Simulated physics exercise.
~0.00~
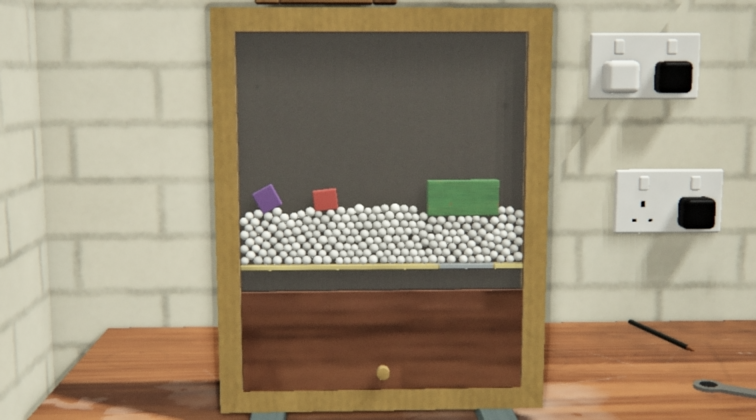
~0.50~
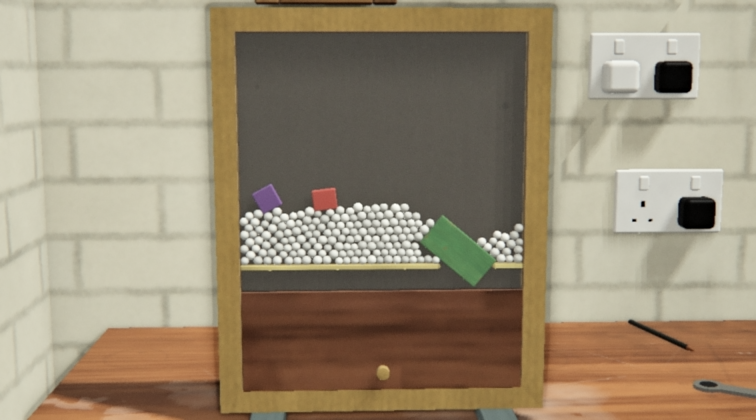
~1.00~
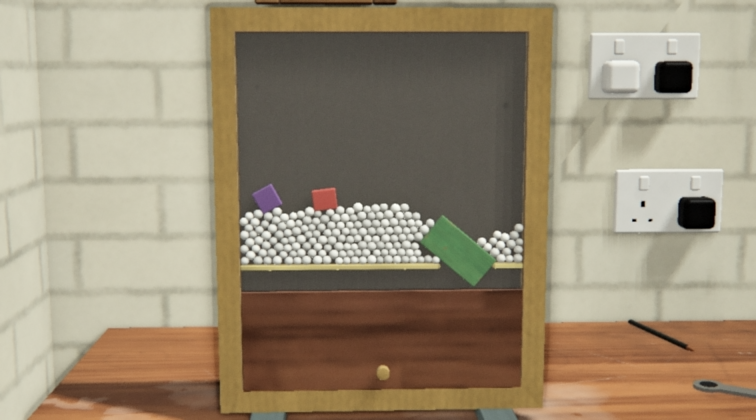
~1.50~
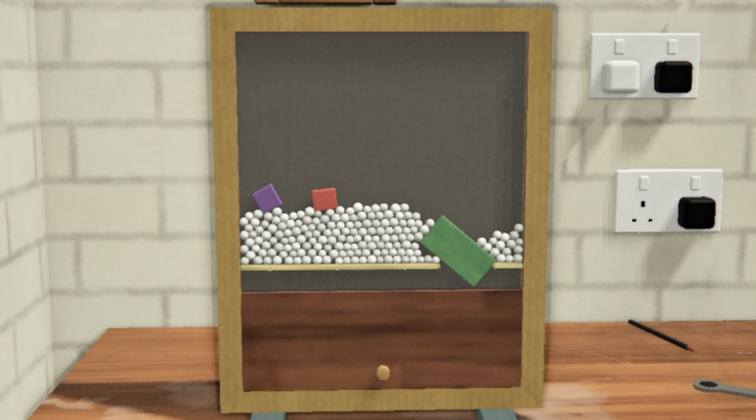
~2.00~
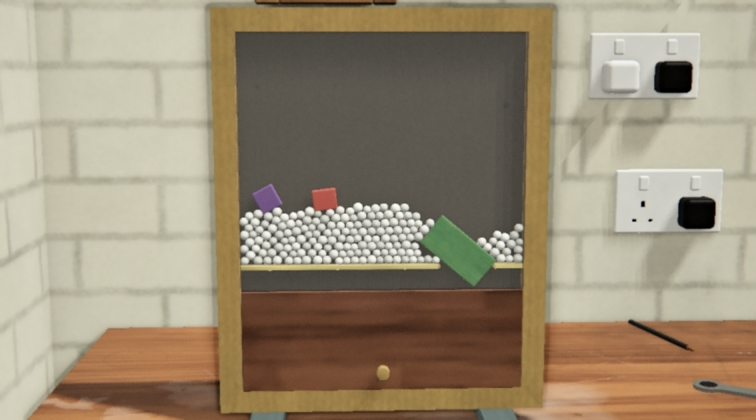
Inside an upright wooden-framed box, white beads drain through a floor gap until the green block tips, sinks and lodges there, leaning.
